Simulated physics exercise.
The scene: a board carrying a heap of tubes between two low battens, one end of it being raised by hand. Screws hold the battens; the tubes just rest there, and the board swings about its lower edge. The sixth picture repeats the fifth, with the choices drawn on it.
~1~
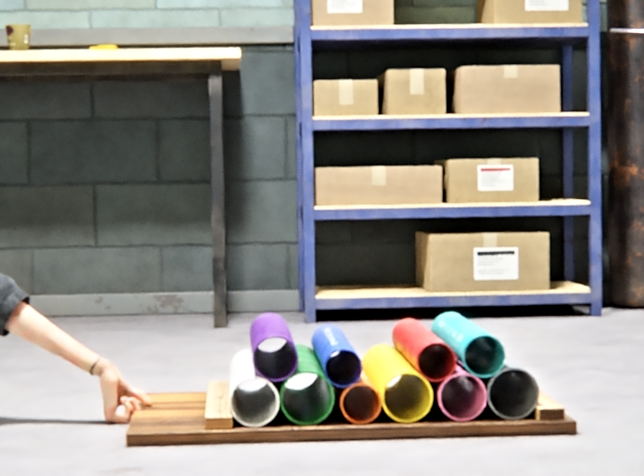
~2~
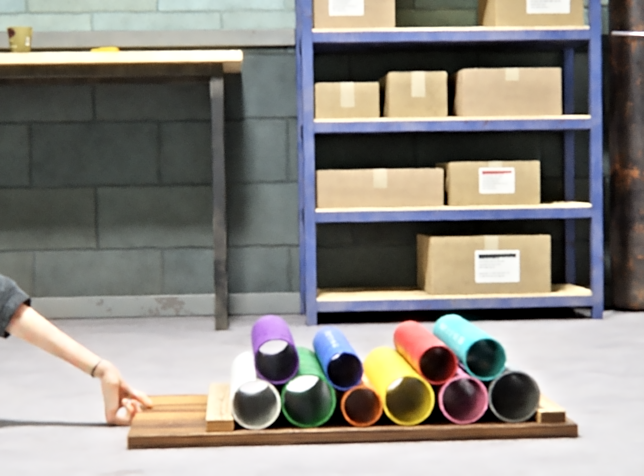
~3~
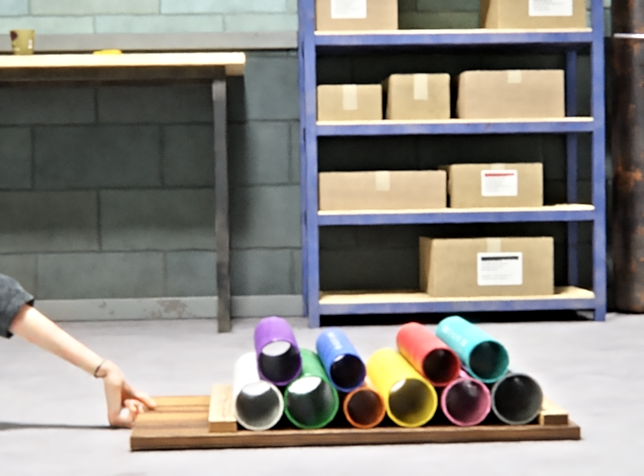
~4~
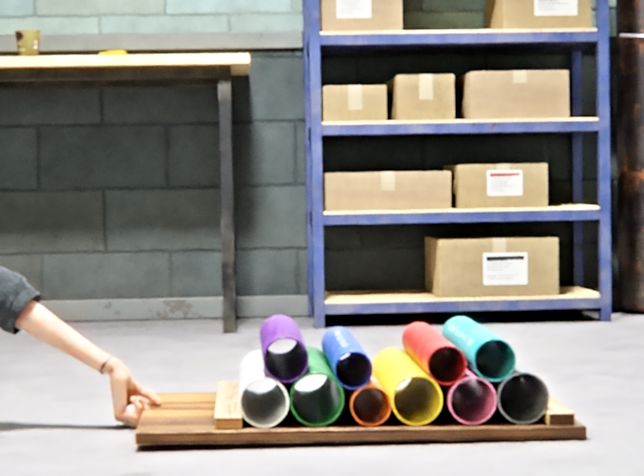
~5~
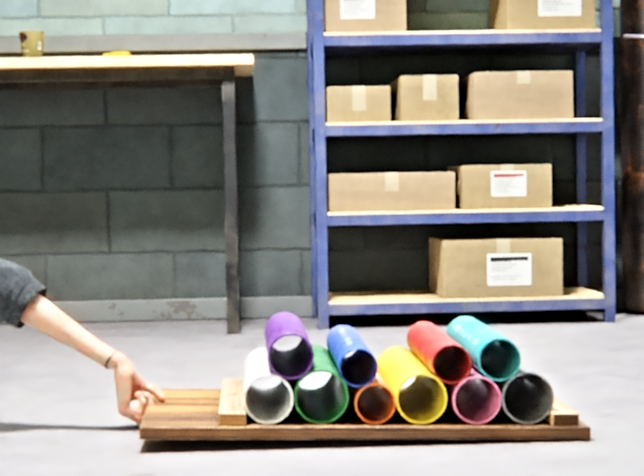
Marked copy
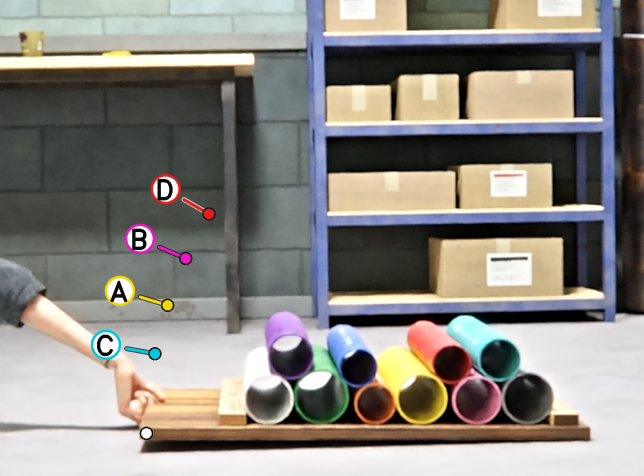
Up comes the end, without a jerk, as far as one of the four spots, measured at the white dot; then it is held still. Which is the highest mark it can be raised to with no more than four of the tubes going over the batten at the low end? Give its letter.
Mark D is as high as it can go.
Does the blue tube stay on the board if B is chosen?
The blue tube: Yes.
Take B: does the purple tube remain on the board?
The purple tube: Yes.
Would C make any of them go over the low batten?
No, at C.
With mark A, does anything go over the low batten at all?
No.
On the marked copy, A at (168, 305); B at (186, 258); C at (155, 354); D at (209, 214); the white dot at (146, 434).
Taking D. A third of the way, board at 18°.
Two thirds of the way, board at 31°.
When it is over, board at 31°, none over the low batten.
As for the rest, A none over the low batten; B none over the low batten; C none over the low batten.
